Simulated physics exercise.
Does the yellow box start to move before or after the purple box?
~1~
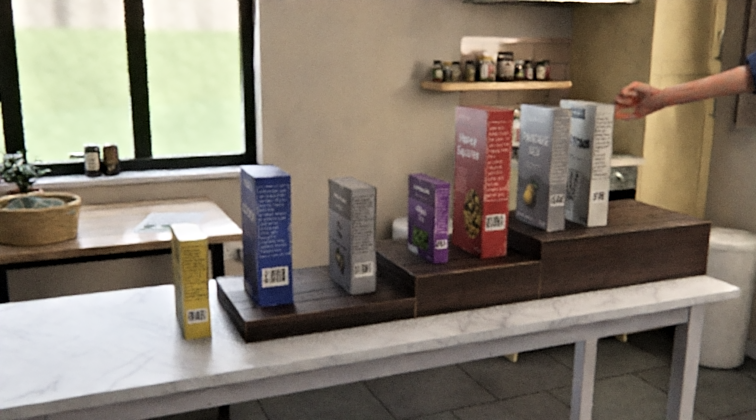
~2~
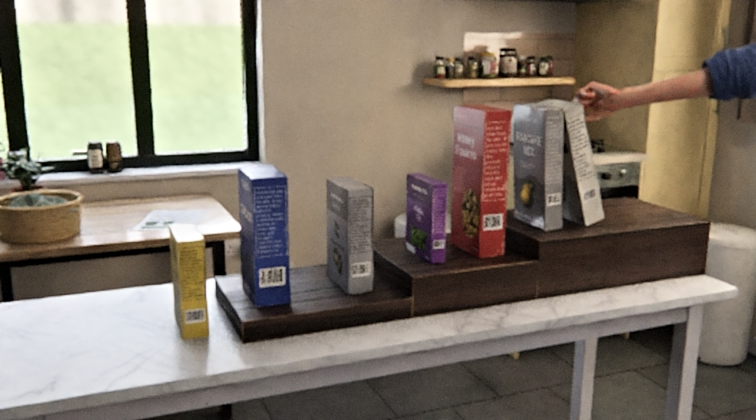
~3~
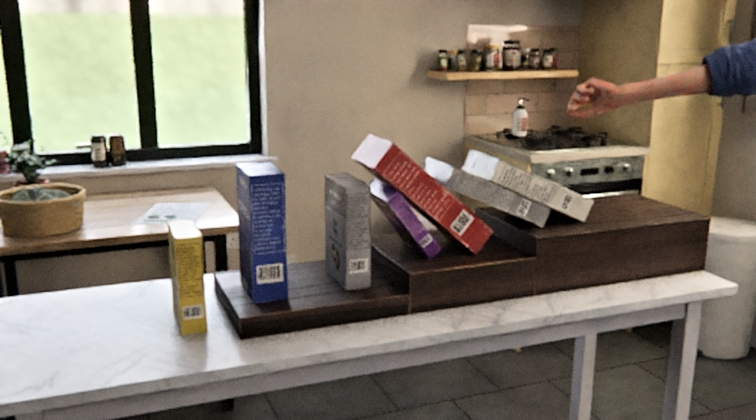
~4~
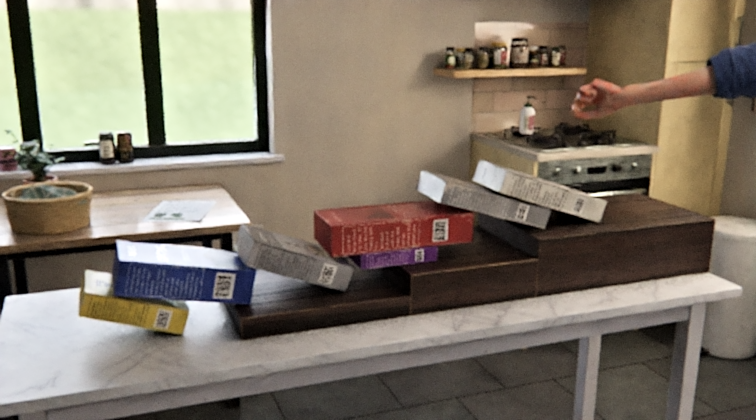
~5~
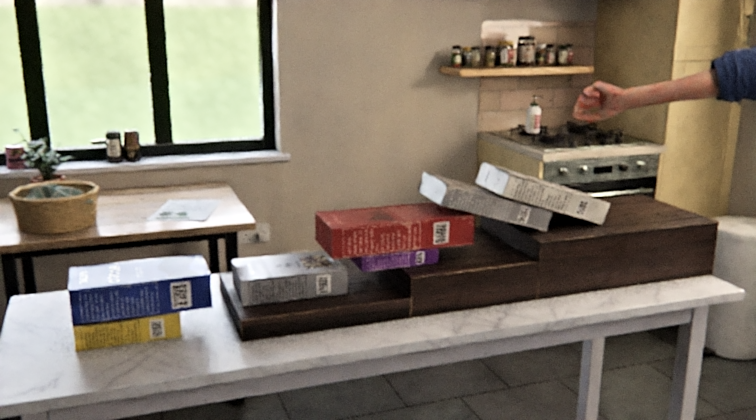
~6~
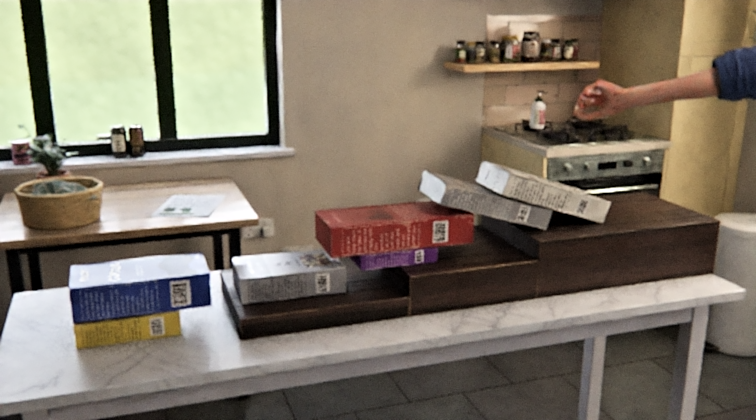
The yellow box starts to move after the purple box. The purple box is already leaning while the yellow one still stands upright.
A hand tips the rightmost box on the steps, and all seven topple leftward and lie fallen.
